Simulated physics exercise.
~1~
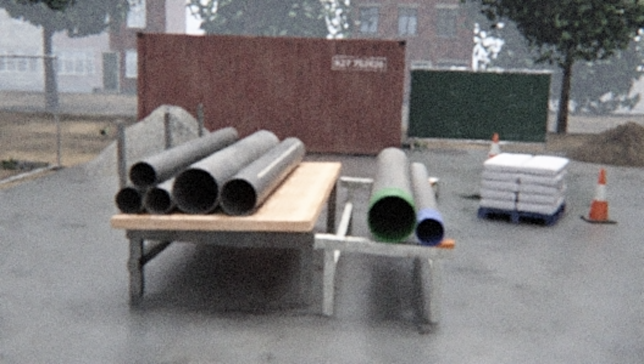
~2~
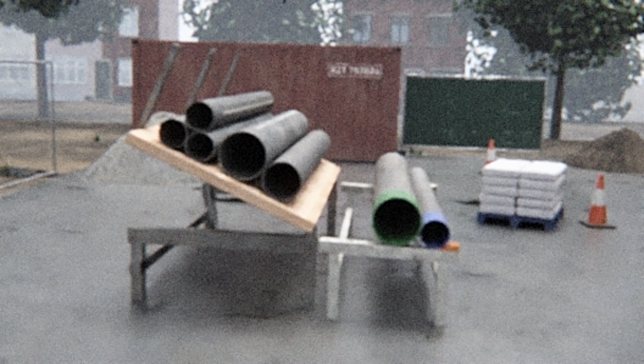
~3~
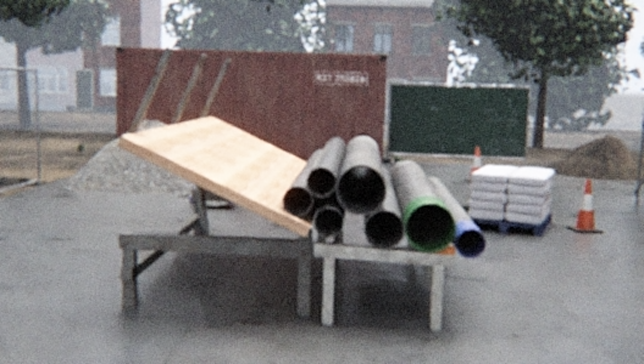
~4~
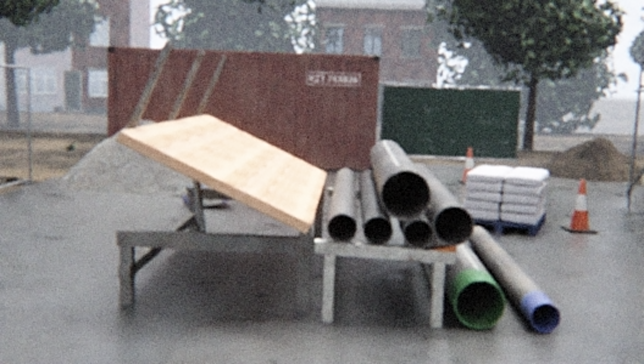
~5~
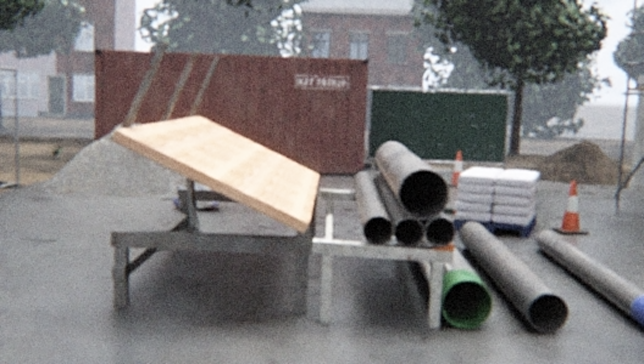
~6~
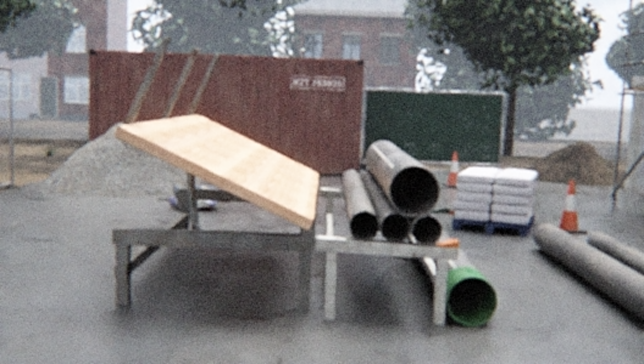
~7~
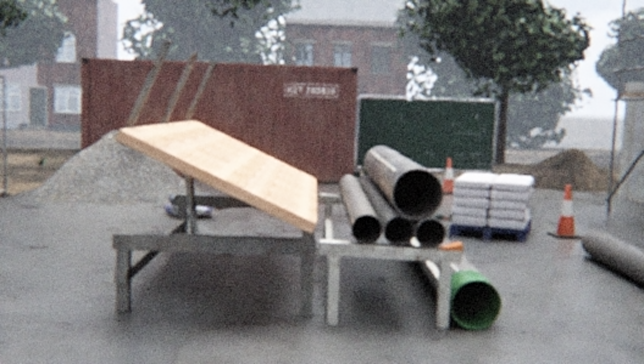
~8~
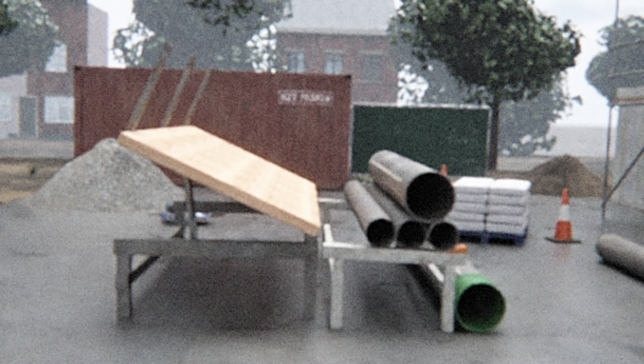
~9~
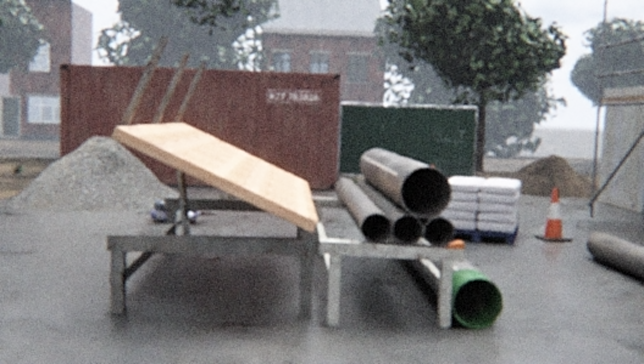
Grey pipes slide off a tilting deck, knocking the green and blue pipes to the ground.
